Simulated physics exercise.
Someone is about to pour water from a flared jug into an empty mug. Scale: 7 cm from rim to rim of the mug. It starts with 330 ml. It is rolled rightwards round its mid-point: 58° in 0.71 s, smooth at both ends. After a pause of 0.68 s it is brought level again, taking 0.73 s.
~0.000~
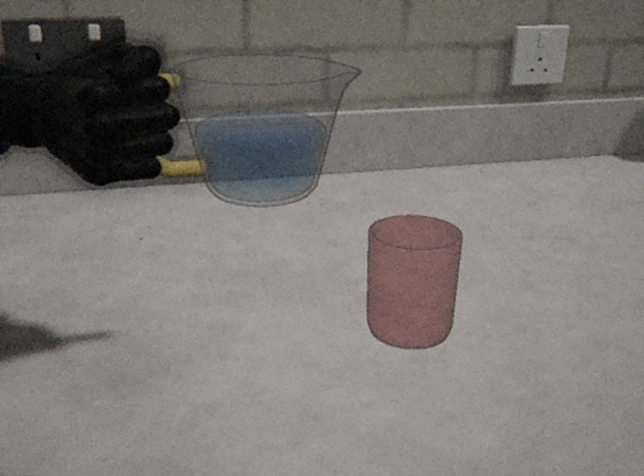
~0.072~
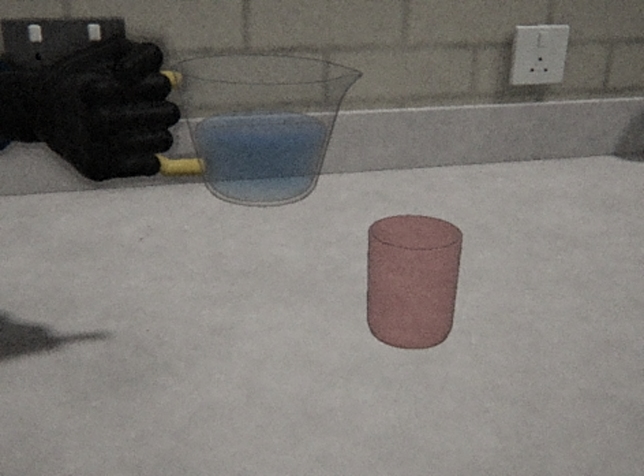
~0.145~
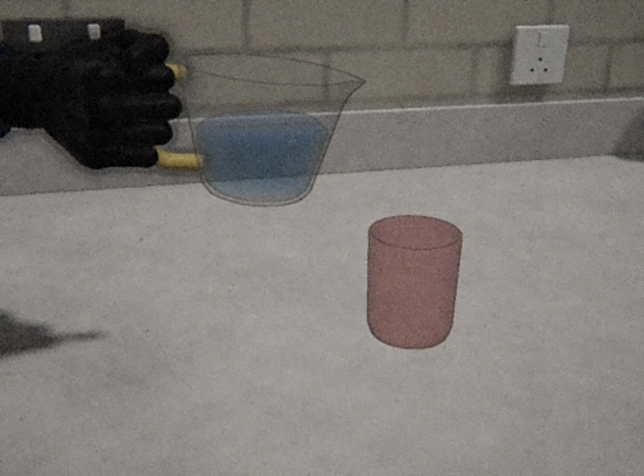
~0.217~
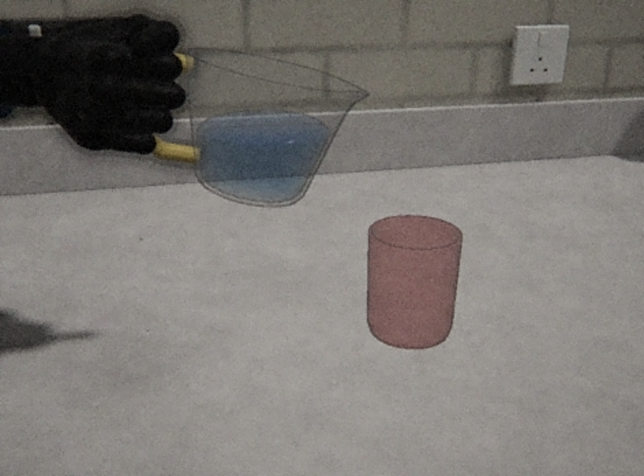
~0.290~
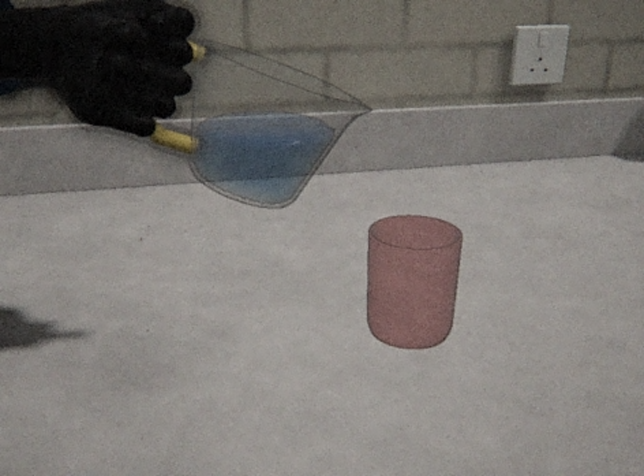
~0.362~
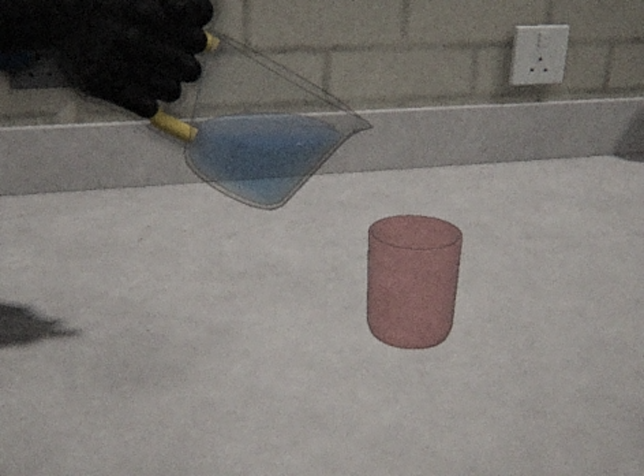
At first, a black-gloved hand holds a clear, flared jug of blue water almost upright, above and to the left of a reddish mug on a pale counter. The hand then rolls the jug steadily rightwards, lowering its spout while the water shifts towards that side and the mug stays still.
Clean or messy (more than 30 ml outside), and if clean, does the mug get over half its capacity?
Result: More than half of what it can hold, clean.
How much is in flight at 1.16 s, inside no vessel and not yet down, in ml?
Close to 15 ml.
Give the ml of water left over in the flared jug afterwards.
Close to 110 ml.
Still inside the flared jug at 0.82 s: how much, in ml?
Close to 200 ml.
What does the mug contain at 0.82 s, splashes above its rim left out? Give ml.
Some 80 ml.
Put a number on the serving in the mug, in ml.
About 220 ml.
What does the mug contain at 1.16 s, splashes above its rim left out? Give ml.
Some 180 ml.
Then, 0.82 s in, the tilt is 58° and the mug has 85 ml, the flared jug 205 ml, and 0 ml is on the counter.
Then, 1.16 s in, the tilt is 58° and the mug has 175 ml, the flared jug 135 ml, and 0 ml is on the counter.
Then, 1.52 s in, the tilt is 54° and the mug has 210 ml, the flared jug 110 ml, and 0 ml is on the counter.
Then, 1.90 s in, the tilt is 12° and the mug has 220 ml, the flared jug 105 ml, and 0 ml is on the counter.
Finally, the mug has 220 ml, the flared jug 105 ml, and 0 ml is on the counter.
